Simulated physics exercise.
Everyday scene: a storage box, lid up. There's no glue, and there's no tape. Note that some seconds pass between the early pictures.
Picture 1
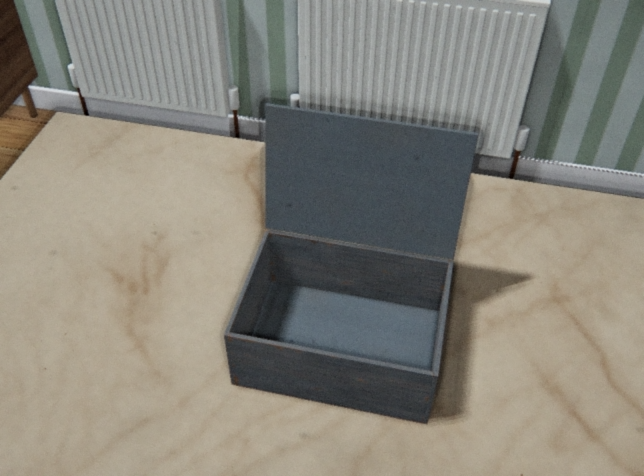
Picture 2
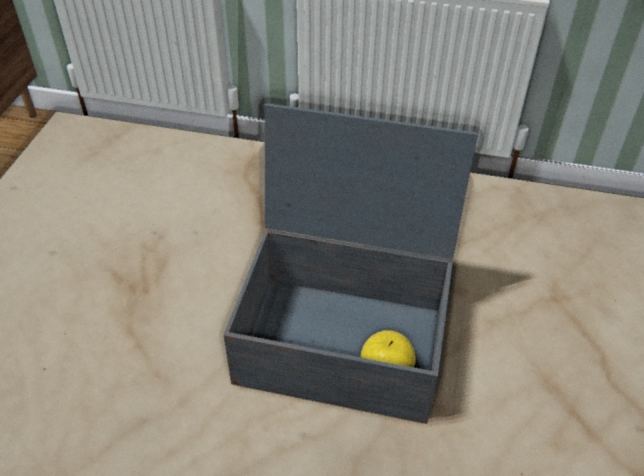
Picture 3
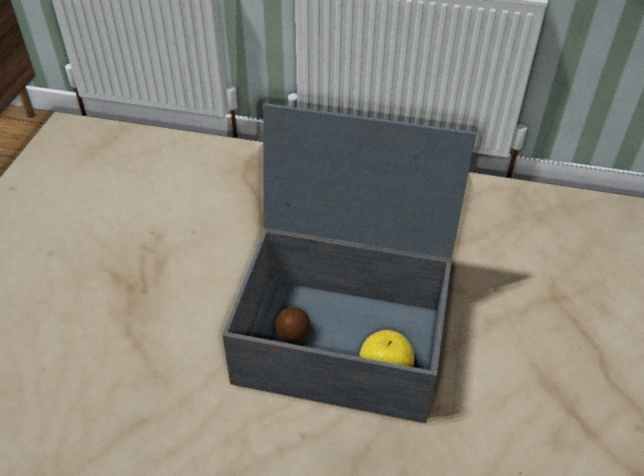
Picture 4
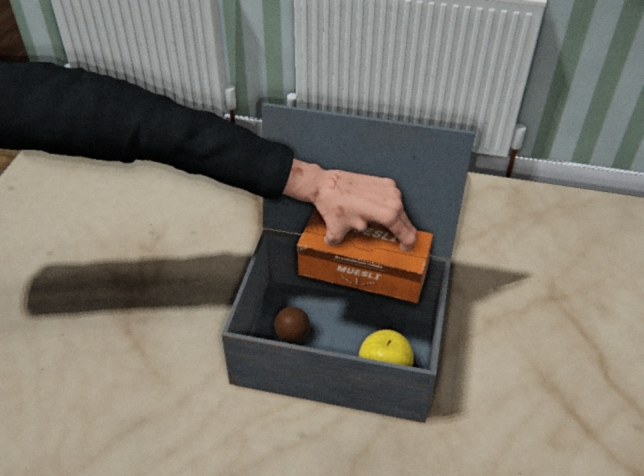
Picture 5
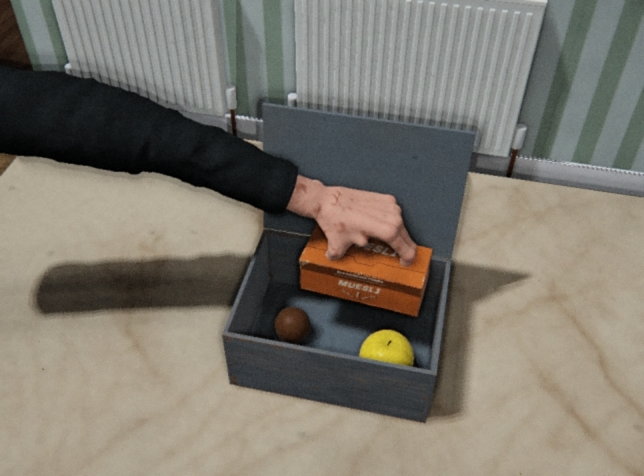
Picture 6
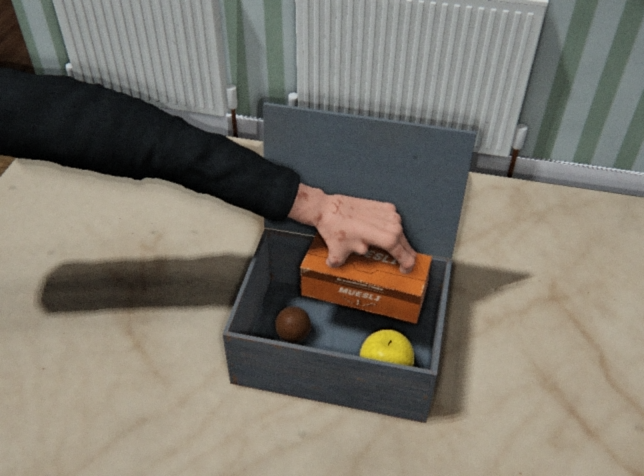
In a box, yellow fruit appears, then something brown, then a hand lowers an orange carton.
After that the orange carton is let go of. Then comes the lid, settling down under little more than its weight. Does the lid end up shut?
Yes.
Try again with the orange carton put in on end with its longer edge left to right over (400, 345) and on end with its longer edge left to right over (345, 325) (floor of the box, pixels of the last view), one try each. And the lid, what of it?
Try one: Lid stays raised; try two: Lid stays raised.
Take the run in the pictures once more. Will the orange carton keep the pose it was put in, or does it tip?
In the end, it keeps its orientation.
Then, 1.00 s on from there, lid starting down; orange carton shifted a little near (365, 307); brown lemon shifted about its own width.
Then, 1.70 s on from there, lid 46° above the rim; orange carton shifted a little near (365, 307); brown lemon shifted about its own width.
In the end, lid shut; moved from the start, orange carton and brown lemon; yellow apple unmoved. At the end, from the last picture's camera, orange carton near (365, 307).
